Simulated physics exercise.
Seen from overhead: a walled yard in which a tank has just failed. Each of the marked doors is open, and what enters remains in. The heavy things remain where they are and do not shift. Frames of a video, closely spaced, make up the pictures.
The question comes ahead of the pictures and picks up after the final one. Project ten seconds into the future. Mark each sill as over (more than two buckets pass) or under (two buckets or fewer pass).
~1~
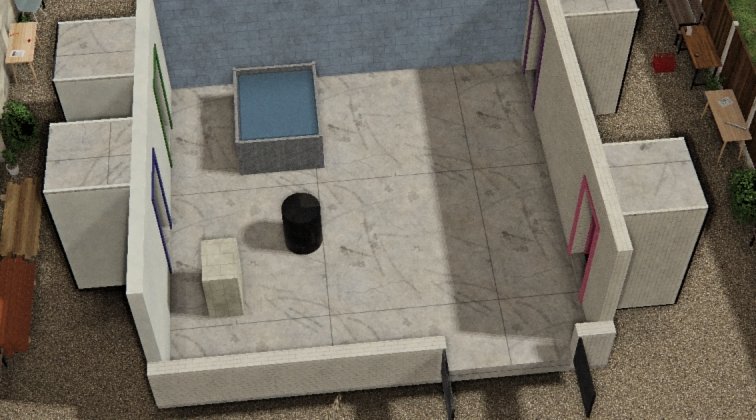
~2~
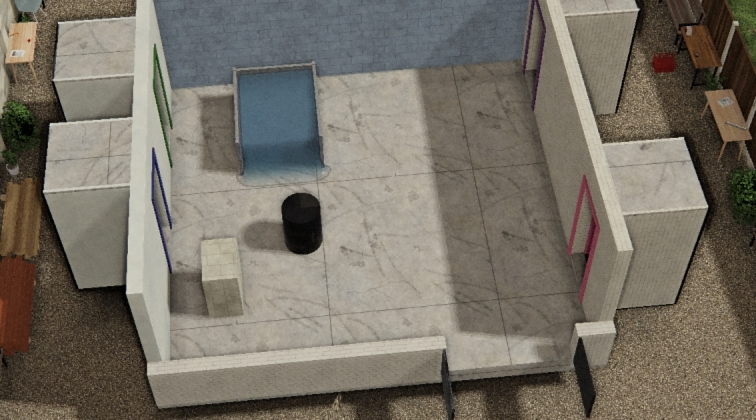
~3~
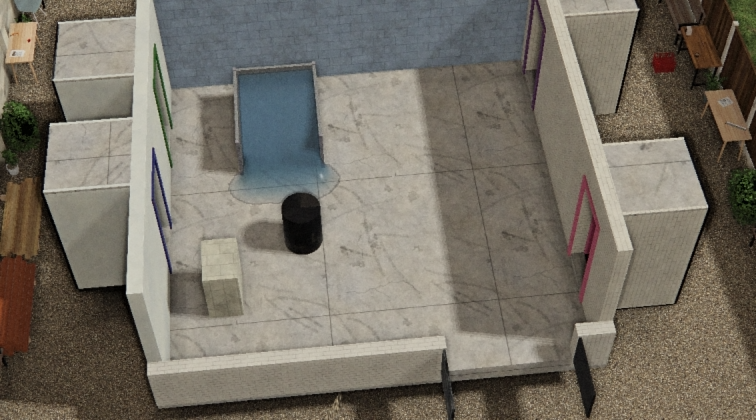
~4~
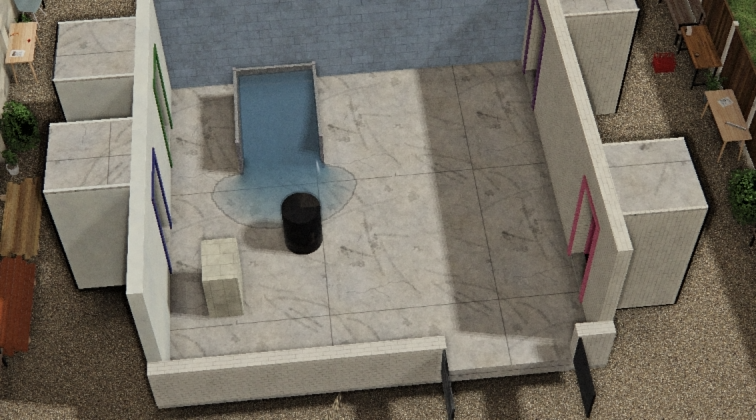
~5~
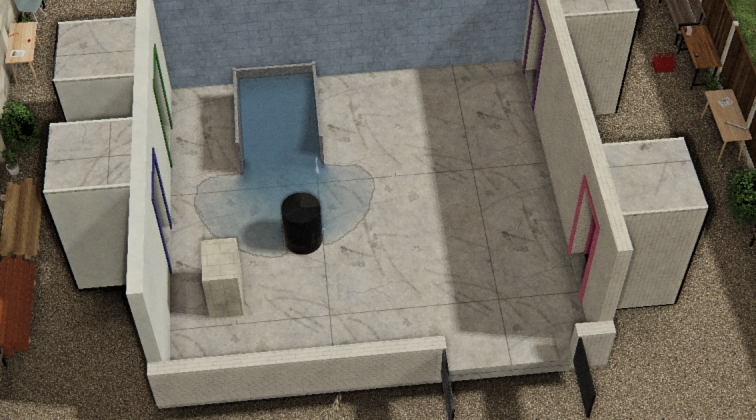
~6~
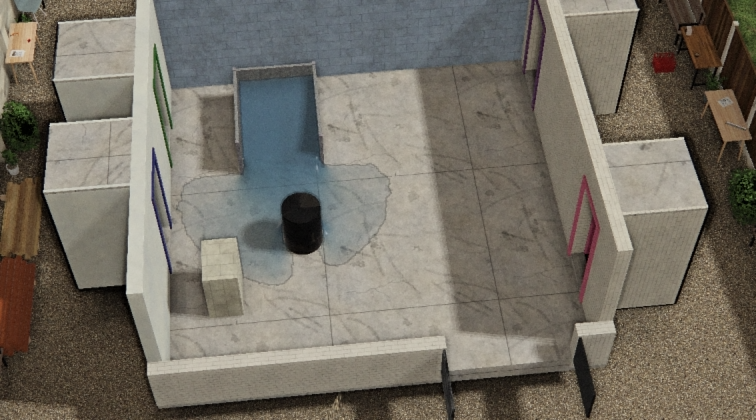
The pink door is under, the purple door is under, the green door is under, the blue door is over.
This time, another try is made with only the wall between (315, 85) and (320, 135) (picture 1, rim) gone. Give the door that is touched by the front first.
That is the one in purple.
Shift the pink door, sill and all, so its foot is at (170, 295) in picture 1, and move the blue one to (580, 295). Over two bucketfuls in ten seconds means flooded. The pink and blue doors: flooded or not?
Well, the pink door overflows, but the blue door falls below the limit.
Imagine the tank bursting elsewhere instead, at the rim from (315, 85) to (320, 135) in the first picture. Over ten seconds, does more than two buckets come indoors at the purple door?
Lab note: Purple tops the threshold.
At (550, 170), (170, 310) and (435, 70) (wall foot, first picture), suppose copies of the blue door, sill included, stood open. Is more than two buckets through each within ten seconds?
Well, the first remains within bounds, the next breaks the limit, and the last remains within bounds.
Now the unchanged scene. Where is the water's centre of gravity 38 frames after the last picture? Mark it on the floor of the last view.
Near (339, 268) in the last view.
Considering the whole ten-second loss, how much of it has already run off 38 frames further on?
Around 65 percent.
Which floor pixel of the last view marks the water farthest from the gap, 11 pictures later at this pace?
The front's farthest point is close to (508, 352).
A moment on, water covers 30 % of the floor; the pink door not reached, the purple door not reached, the green door not reached, the blue door wet at the sill, nothing in.
Next, water covers 45 % of the floor; the pink door not reached, the purple door not reached, the green door not reached, the blue door over two buckets in.
Then, water covers 60 % of the floor; the pink door wet at the sill, nothing in, the purple door not reached, the green door not reached, the blue door far over two buckets in.
Later, water covers 65 % of the floor; the pink door wet at the sill, nothing in, the purple door not reached, the green door wet at the sill, nothing in, the blue door far over two buckets in.
In the end, water covers 85 % of the floor; the pink door under two buckets in, the purple door not reached, the green door wet at the sill, nothing in, the blue door far over two buckets in.
